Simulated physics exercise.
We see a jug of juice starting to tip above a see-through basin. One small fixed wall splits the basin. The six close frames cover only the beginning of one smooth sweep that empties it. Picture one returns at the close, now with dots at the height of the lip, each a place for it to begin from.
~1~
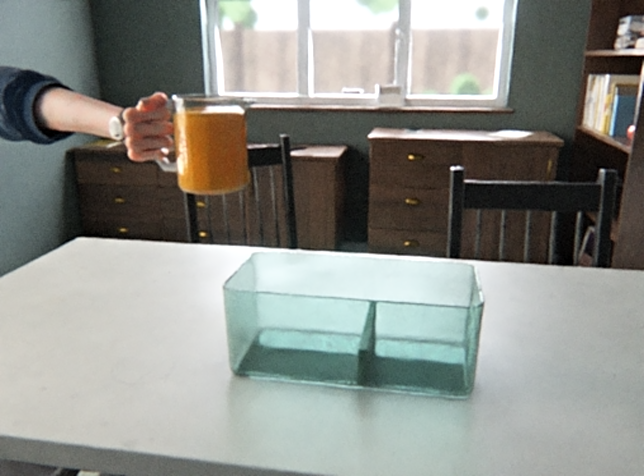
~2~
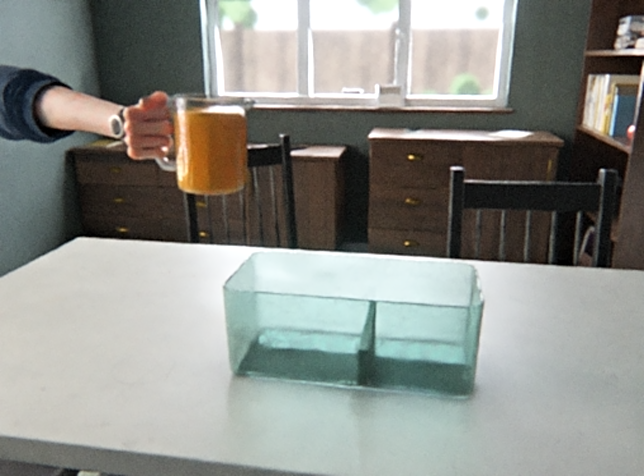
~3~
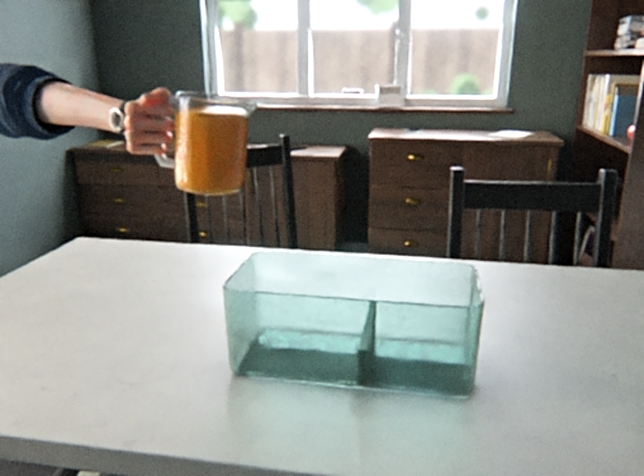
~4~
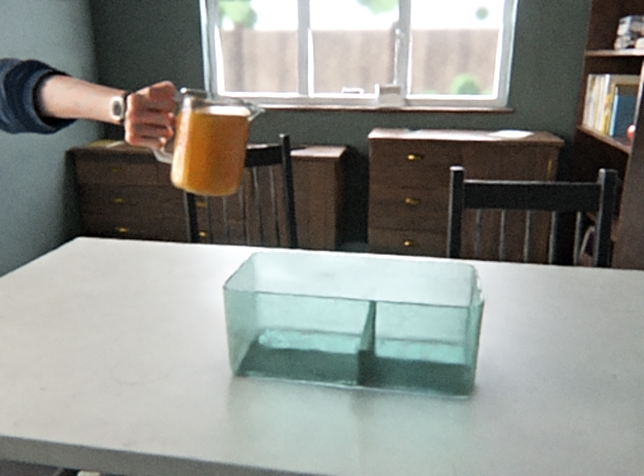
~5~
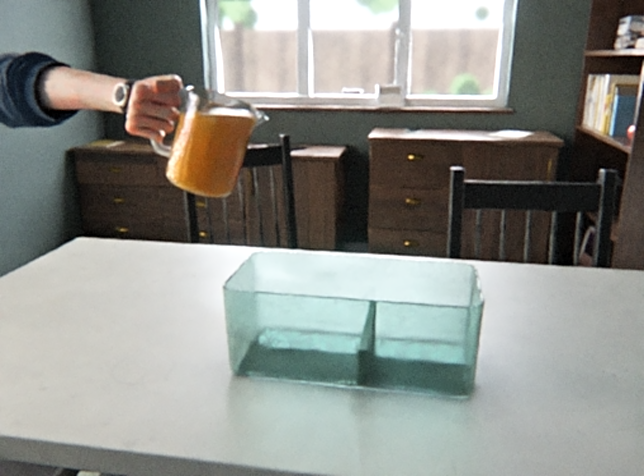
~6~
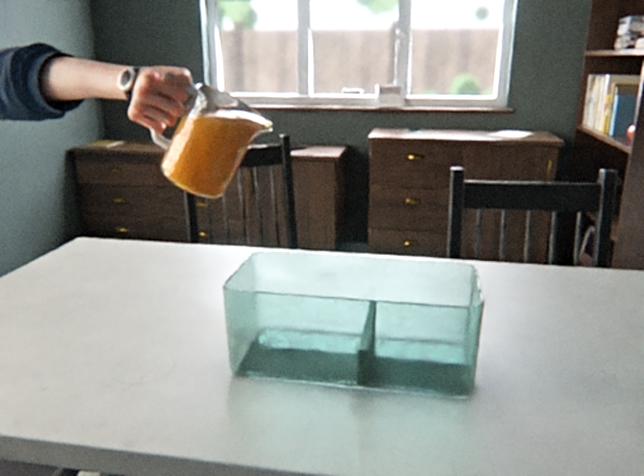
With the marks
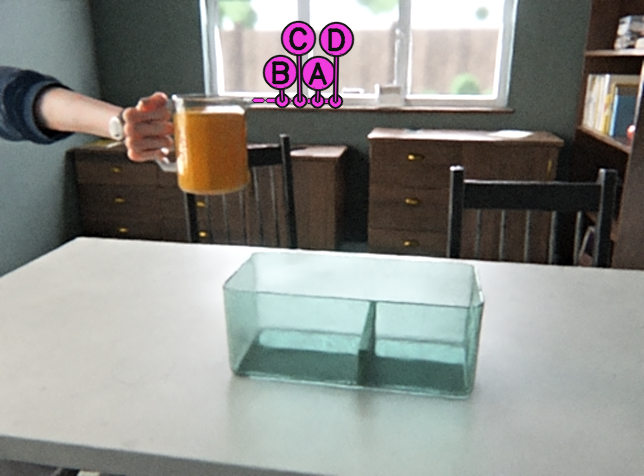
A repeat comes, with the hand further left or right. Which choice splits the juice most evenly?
The answer is place C.
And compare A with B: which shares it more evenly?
That is place A.
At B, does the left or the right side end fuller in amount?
The left side.
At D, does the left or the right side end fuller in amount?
The right side.
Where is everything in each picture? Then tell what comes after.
Upright, lip at (254, 100); basin from (231, 371) to (473, 395); top of the wall at (368, 324); nothing has left yet, in the first frame.
Upright, lip at (255, 101); nothing has left yet, in the second frame.
Tipped about 5°, lip at (258, 104); nothing has left yet, in the third frame.
Tipped about 12°, lip at (262, 111); nothing has left yet, in the fourth frame.
Tipped about 20°, lip at (266, 119); nothing has left yet, in the fifth frame.
Tipped about 30°, lip at (269, 130); juice is over the lip, down to (269, 130), in the sixth frame.
In magenta, A at (317, 101); B at (282, 100); C at (299, 100); D at (335, 101).
For place A, about 14 % ends left of the wall and 83 % right of it.
For place B, about 92 % ends left of the wall and 3 % right of it; 5 % is lost outside.
For place C, about 48 % ends left of the wall and 49 % right of it; 3 % is lost outside.
For place D, about 6 % ends left of the wall and 91 % right of it; 3 % is lost outside.
